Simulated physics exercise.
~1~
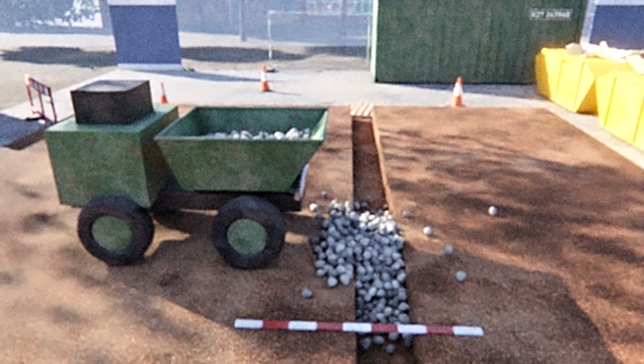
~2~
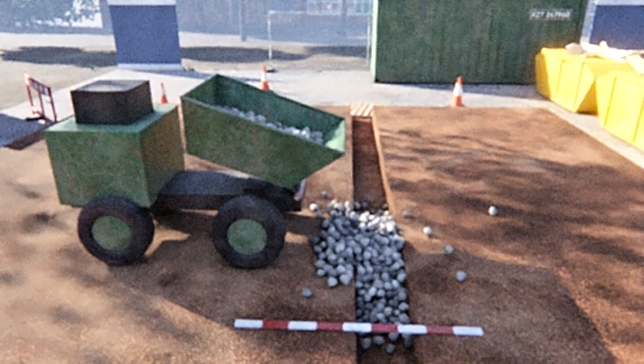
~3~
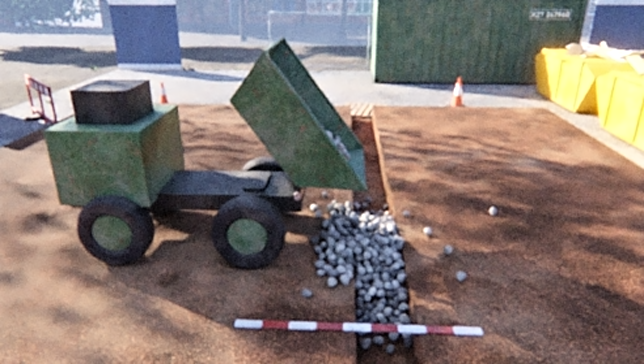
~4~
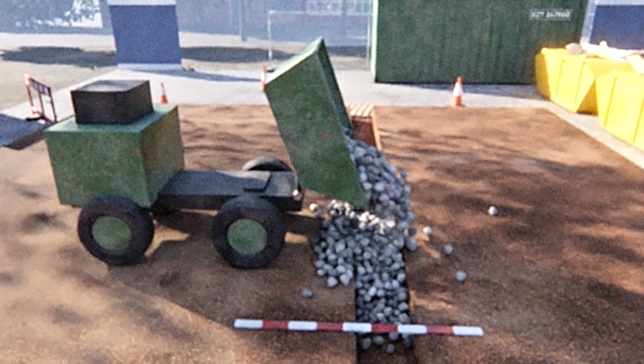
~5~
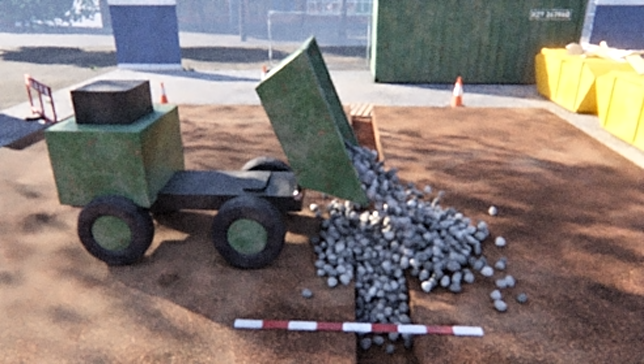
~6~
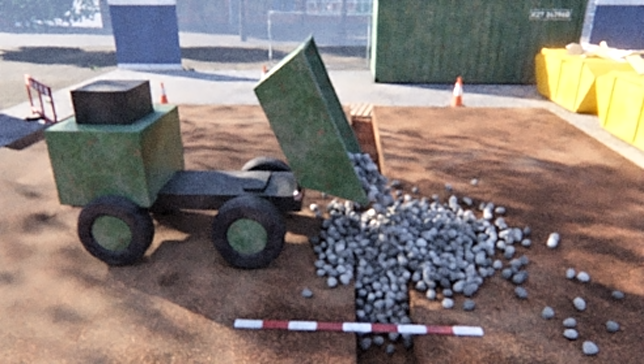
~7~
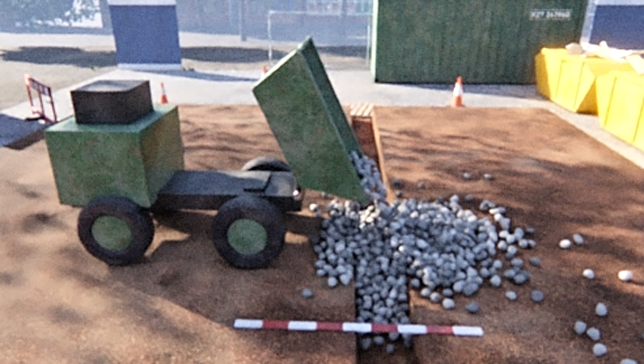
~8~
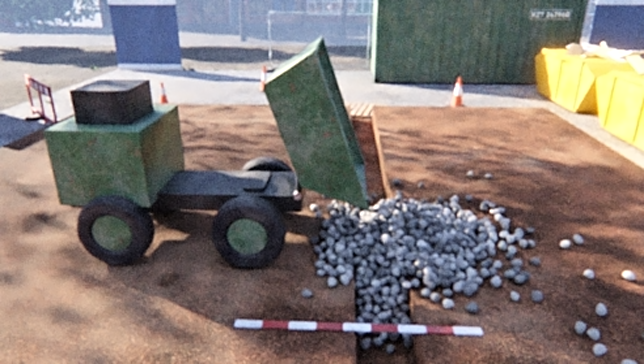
On a dirt building site, a green dumper tipped its skip forward and poured grey stones onto the loose pile in a narrow trench, then jerked the skip slightly, leaving it steeply raised with stones heaped over the trench and scattered to the right.
